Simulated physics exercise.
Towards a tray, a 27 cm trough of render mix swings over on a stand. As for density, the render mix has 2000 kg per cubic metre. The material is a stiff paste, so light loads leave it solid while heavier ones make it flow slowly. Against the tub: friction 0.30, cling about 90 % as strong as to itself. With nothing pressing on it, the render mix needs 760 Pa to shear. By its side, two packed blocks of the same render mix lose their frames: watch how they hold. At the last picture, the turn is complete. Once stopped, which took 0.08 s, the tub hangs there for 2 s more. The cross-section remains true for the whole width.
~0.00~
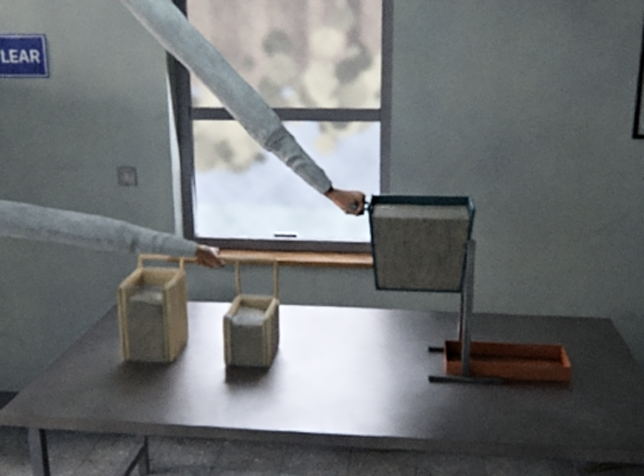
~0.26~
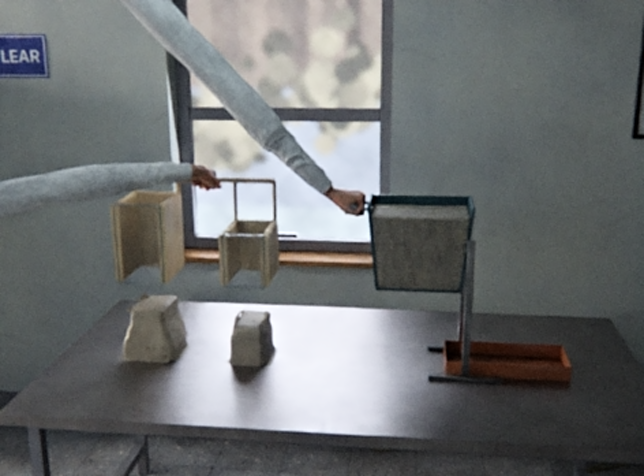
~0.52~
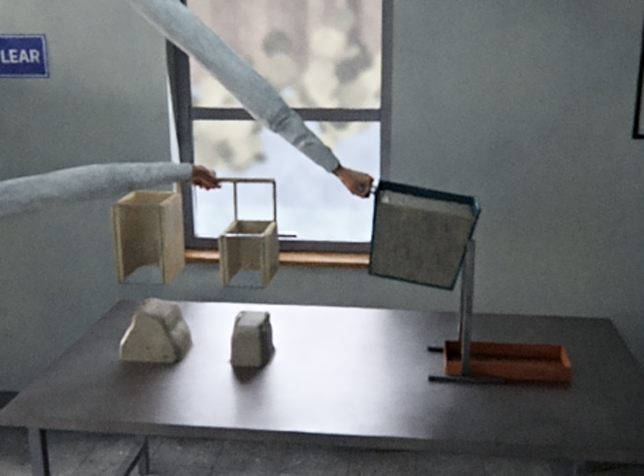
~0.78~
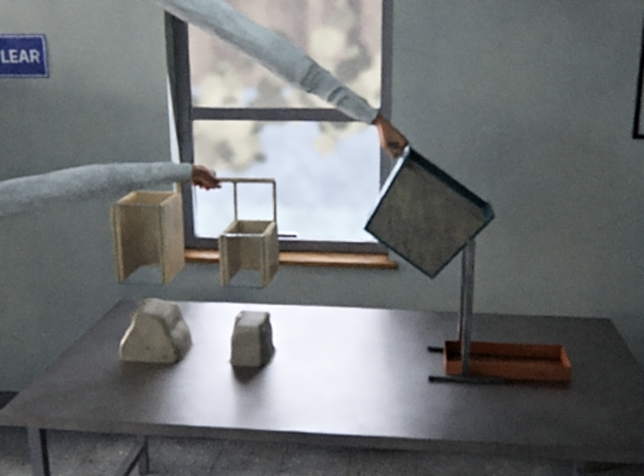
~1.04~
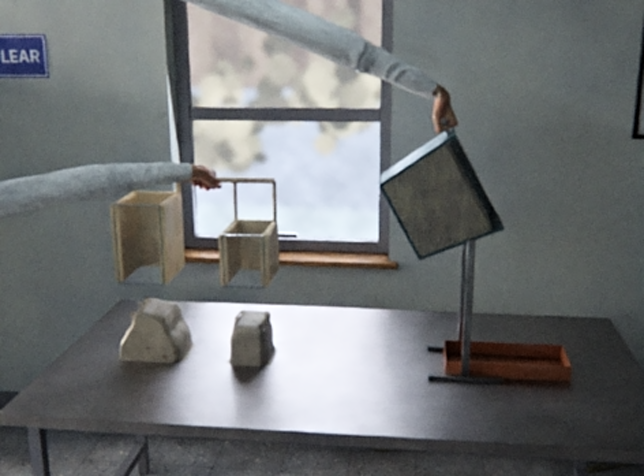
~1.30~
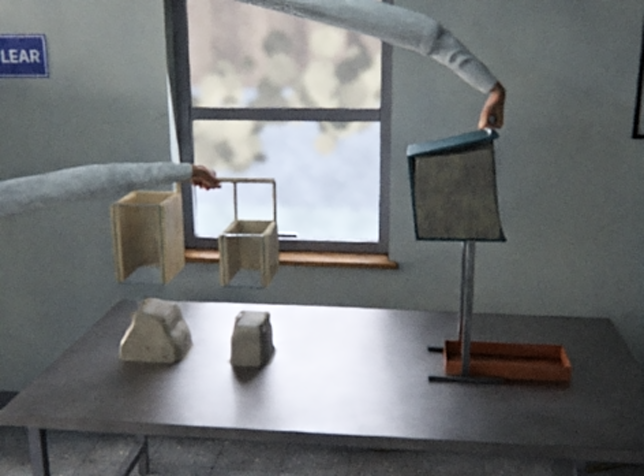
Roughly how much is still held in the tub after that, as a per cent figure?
The amount still held in the tub is about 57 per cent.
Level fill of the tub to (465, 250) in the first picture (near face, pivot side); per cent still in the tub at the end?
About 100 per cent.
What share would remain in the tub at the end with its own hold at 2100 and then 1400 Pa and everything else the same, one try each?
100 %, then 100 %.
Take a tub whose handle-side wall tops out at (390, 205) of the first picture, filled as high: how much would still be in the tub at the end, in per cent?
The tub would end up holding some 80 % of it.
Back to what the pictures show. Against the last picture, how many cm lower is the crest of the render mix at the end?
About 12 cm.
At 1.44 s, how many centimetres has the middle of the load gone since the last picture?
The distance comes to some 4 cm.
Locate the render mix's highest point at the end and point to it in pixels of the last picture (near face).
Around (467, 189).
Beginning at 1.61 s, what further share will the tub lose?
Close to 14 % of the whole load.
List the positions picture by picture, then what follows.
In the first frame, handle-side rim at (370, 207), tilt 0 degrees; highest point of the render mix at (377, 216); test blocks 23 cm, 15 cm high (left to right).
In the second frame, handle-side rim at (370, 207), tilt 0 degrees; highest point of the render mix at (377, 216); test blocks 19 cm, 15 cm high (left to right).
In the third frame, handle-side rim at (377, 191), tilt 10 degrees; highest point of the render mix at (384, 202); test blocks 17 cm, 14 cm high (left to right).
In the fourth frame, handle-side rim at (410, 156), tilt 35 degrees; highest point of the render mix at (409, 168); test blocks 17 cm, 14 cm high (left to right).
In the fifth frame, handle-side rim at (456, 137), tilt 61 degrees; highest point of the render mix at (444, 147); test blocks 17 cm, 14 cm high (left to right).
In the sixth frame, handle-side rim at (498, 138), tilt 83 degrees; highest point of the render mix at (487, 149); test blocks 17 cm, 14 cm high (left to right).
By 1.44 s, the tub is at 83 degrees and holds 92 %.
By 1.61 s, the tub is at 83 degrees and holds 71 %.
By 1.78 s, the tub is at 83 degrees and holds 60 %.
By 1.95 s, the tub is at 83 degrees and holds 57 %.
By 3.30 s, at the end, the tub is at 83 degrees and holds 57 %.
